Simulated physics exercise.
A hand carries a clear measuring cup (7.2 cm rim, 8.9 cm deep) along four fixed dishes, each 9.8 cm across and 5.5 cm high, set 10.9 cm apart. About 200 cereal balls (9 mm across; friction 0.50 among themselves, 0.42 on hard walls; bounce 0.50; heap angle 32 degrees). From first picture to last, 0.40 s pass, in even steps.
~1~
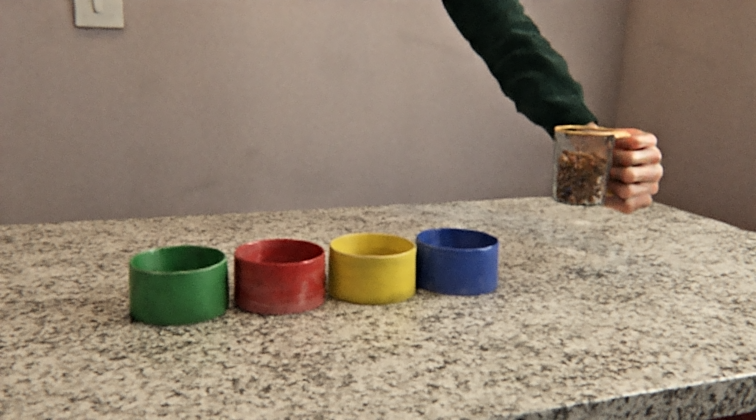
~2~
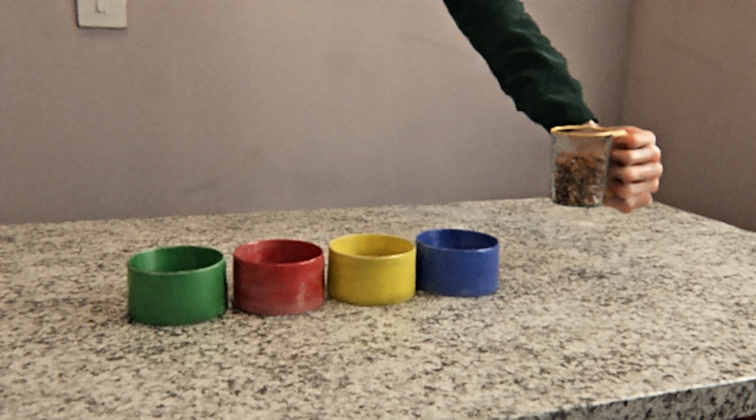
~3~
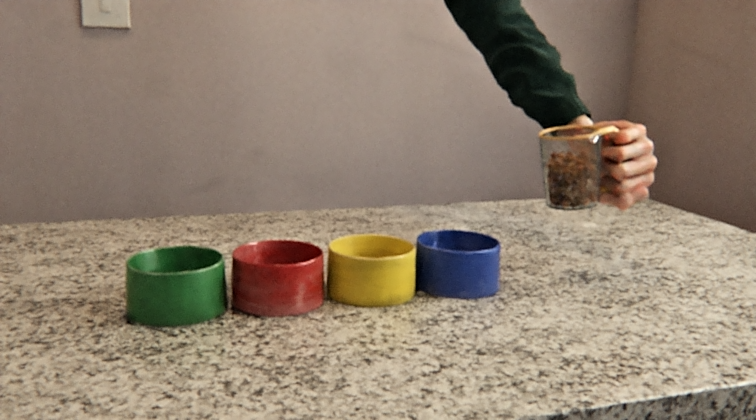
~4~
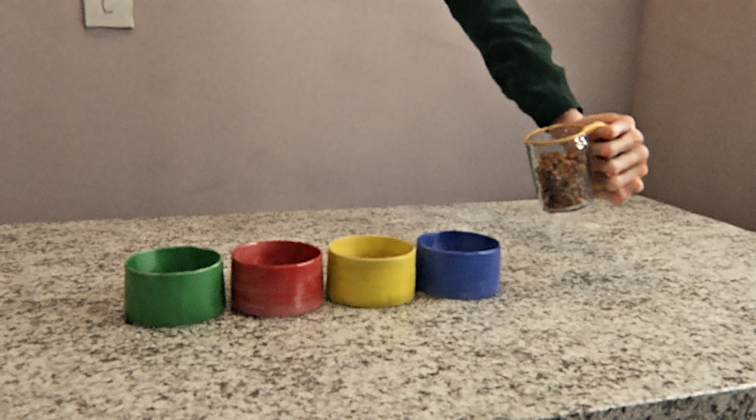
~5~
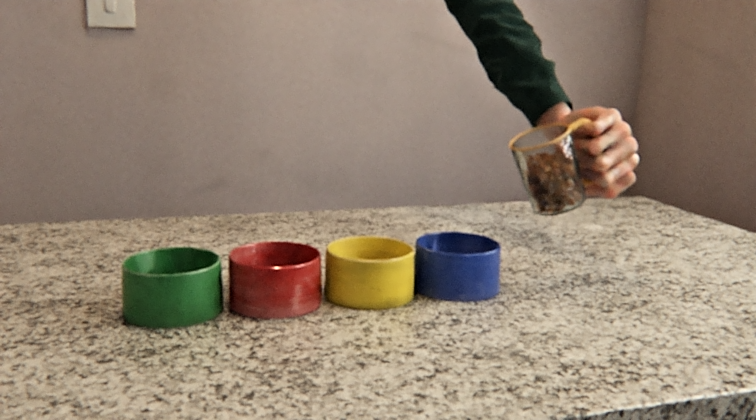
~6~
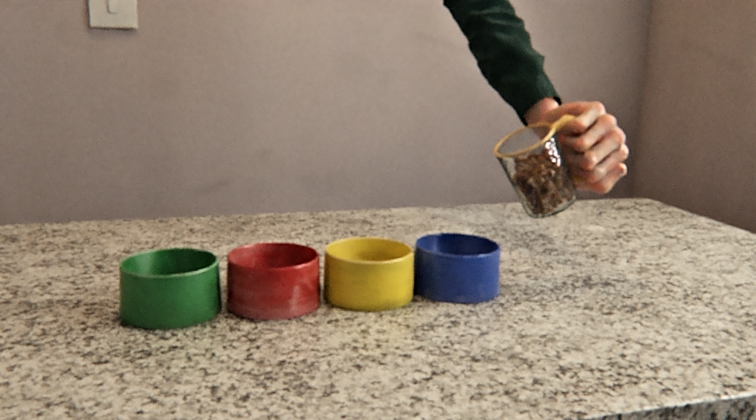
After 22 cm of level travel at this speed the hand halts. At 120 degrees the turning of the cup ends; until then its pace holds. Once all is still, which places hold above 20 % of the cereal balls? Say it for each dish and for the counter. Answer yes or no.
Red: No, blue: No, green: No, yellow: Yes, counter: No.
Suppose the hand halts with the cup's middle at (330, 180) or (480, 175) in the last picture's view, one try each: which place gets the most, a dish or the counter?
Most goes to: Red, then blue.
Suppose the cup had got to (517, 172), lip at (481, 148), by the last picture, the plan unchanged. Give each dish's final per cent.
Red 0, blue 0, green 0, yellow 100.
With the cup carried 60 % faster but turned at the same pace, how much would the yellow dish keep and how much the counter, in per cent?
In that case yellow 100, counter 0.
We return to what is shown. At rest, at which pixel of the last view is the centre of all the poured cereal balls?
Around (363, 280).
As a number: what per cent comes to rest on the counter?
About 0 per cent.
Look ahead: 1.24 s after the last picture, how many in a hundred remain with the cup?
Some 10 per cent of the load.
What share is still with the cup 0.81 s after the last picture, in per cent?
Roughly 90 per cent.
Then, 0.49 s after the last picture, tilt 73 degrees; cup holds 100 %.
Then, 0.81 s after the last picture, tilt 101 degrees; cup holds 90 %, yellow 5 %.
Then, 1.24 s after the last picture, tilt 120 degrees; cup holds 10 %, yellow 85 %.
In the end, red 0 %, blue 0 %, green 0 %, yellow 100 %, counter 0 %.
